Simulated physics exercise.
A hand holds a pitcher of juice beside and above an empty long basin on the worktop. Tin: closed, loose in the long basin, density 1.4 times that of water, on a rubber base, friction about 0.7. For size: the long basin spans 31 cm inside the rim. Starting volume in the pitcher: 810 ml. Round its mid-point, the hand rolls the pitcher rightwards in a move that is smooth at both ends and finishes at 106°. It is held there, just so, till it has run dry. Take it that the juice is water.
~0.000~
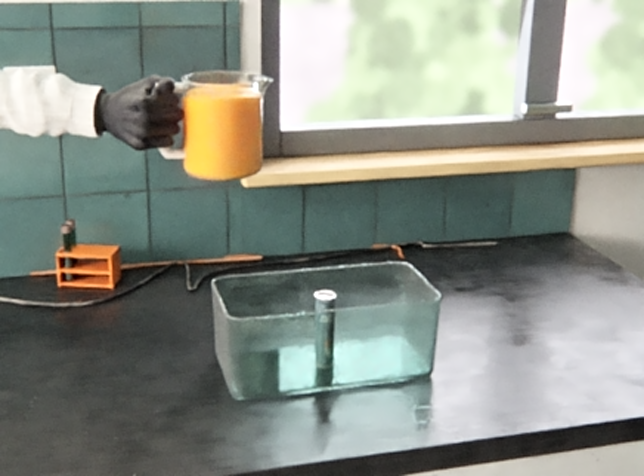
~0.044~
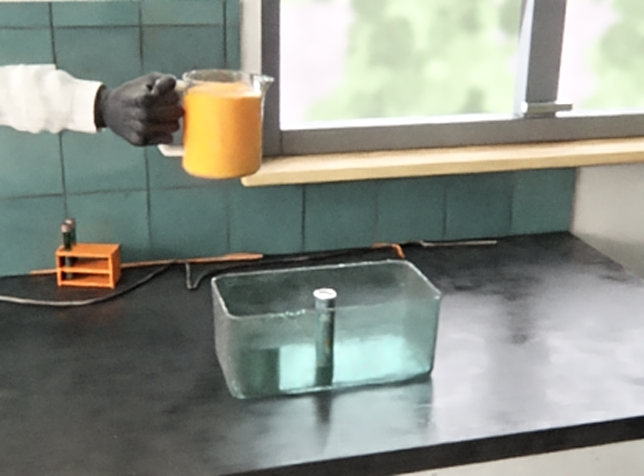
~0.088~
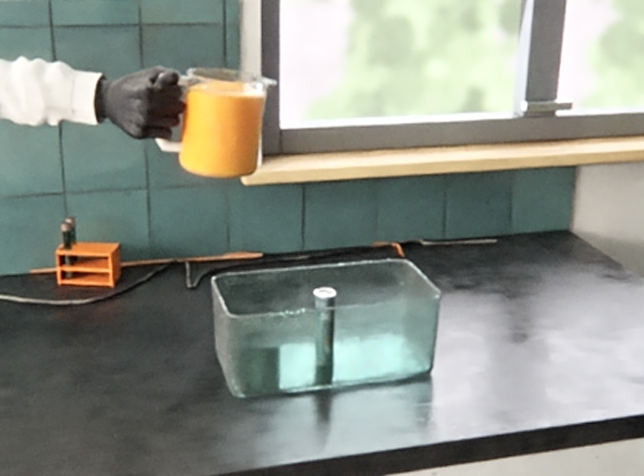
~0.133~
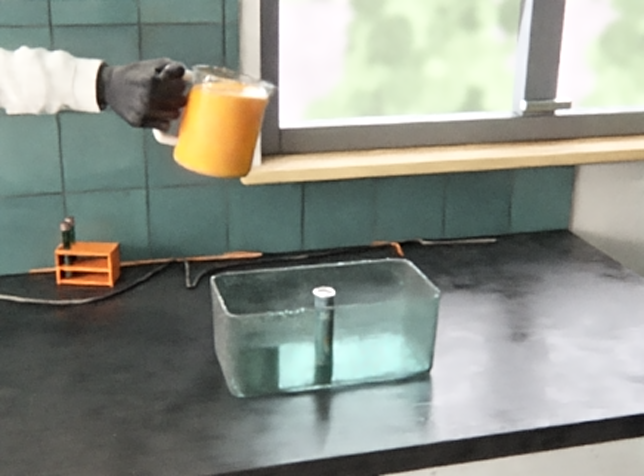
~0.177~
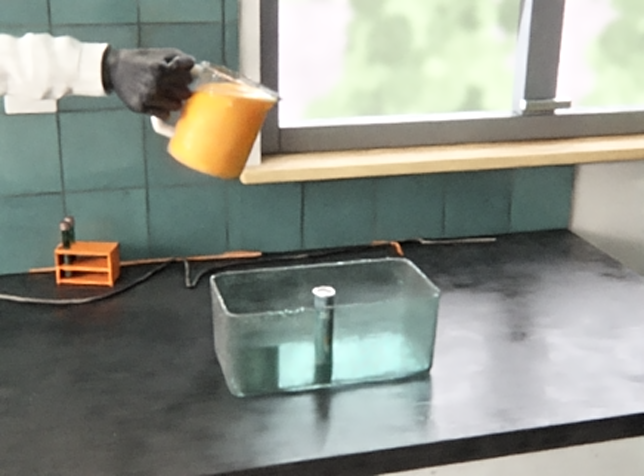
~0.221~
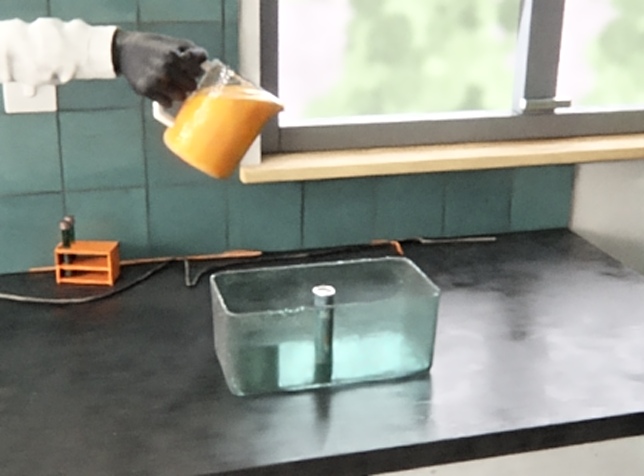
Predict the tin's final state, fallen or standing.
I predict it is standing.
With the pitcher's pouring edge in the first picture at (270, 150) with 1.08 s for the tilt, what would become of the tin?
Result: Tin tipped over.
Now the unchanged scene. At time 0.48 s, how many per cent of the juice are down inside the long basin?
Roughly 4 per cent.
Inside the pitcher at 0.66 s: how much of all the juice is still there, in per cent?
I'd estimate some 18 per cent.
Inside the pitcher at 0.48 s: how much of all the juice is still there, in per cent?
At that time about 58 in a hundred parts are still held.
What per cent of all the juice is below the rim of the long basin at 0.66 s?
About 50 %.
After 0.48 s the tilt is 99° and 58 per cent is still to pour; the tin stands where it began.
After 0.66 s the tilt is 106° and 17 per cent is still to pour; the tin stands where it began.
After 0.86 s the tilt is 106° and 4 per cent is still to pour; the tin stands where it began.
After 1.07 s the tilt is 106° and 0 per cent is still to pour; the tin stands where it began.
In the end the tin stands where it began.
